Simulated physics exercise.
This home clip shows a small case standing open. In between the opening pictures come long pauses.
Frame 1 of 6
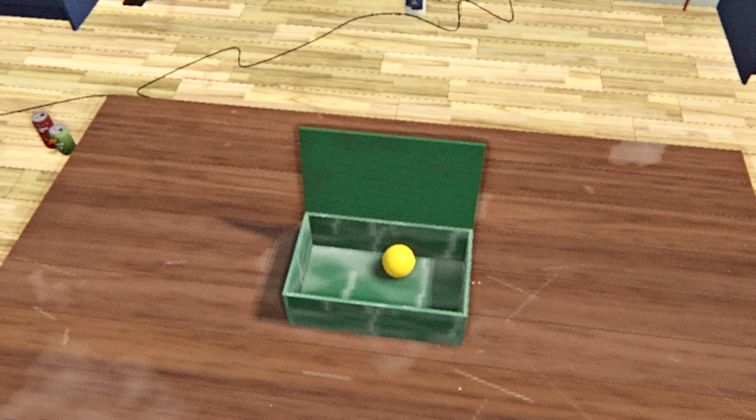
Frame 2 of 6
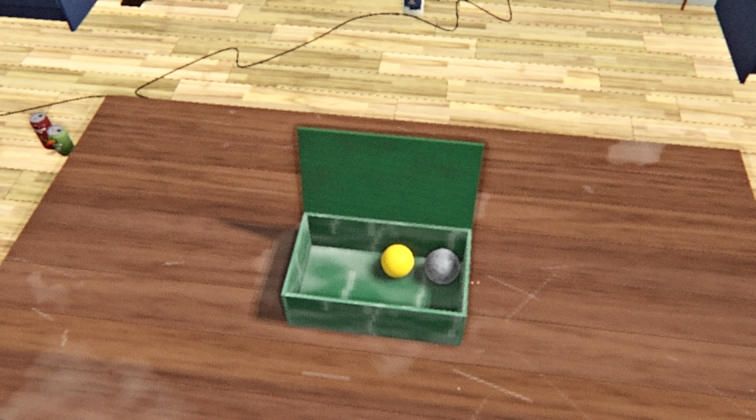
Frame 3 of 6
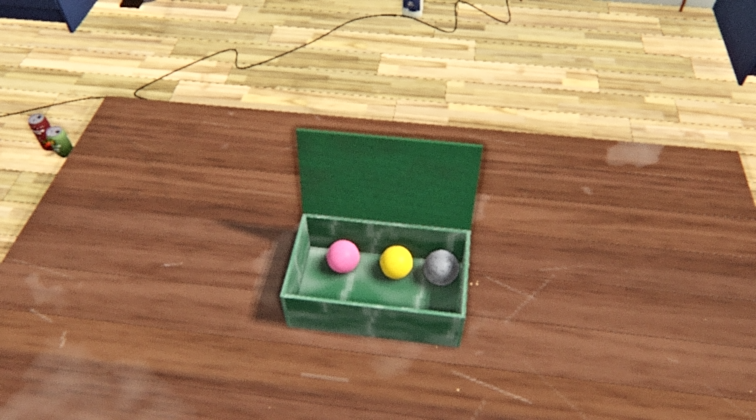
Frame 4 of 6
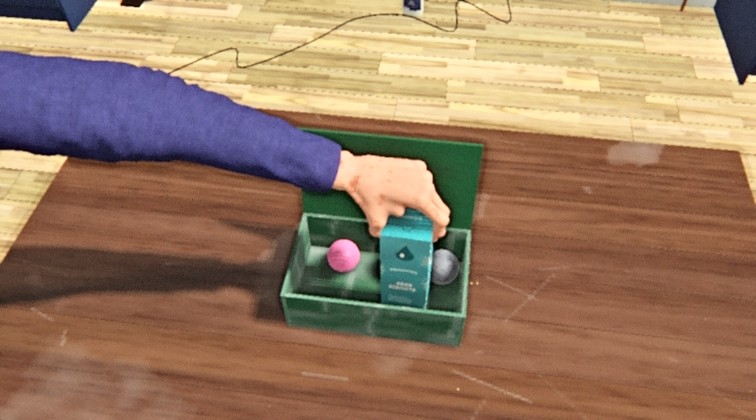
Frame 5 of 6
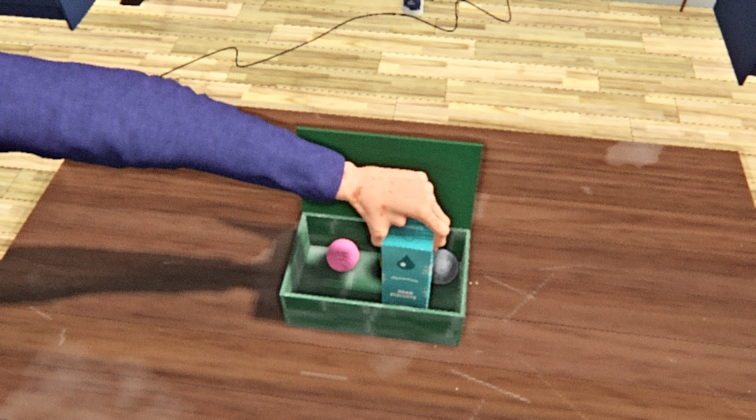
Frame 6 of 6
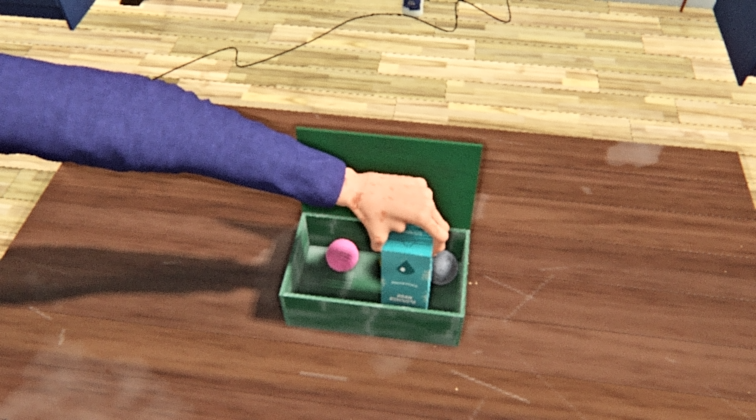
At the start, an open green case on a wooden table holds a round yellow item, then a grey ball appears to its right and a round pink item to its left. An arm in a blue sleeve reaches in from the left and lowers a turquoise carton slightly, hiding the yellow item.
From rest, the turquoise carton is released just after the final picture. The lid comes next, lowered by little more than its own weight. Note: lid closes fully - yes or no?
No.
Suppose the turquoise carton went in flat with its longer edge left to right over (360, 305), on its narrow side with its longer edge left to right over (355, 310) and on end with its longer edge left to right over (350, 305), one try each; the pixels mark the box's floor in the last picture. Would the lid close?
1: Closed. 2: Closed. 3: Open.
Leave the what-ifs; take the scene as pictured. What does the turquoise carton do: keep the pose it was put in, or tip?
At the finish the turquoise carton holds its orientation.
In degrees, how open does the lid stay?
Angle: About 55°.
Then, 1.30 s later than the last frame, lid 77° above the rim.
Then, 2.30 s later than the last frame, lid 53° above the rim.
When it is over, lid 53° above the rim; all 4 as before. End places, in pixels of the last picture, turquoise carton near (407, 275).
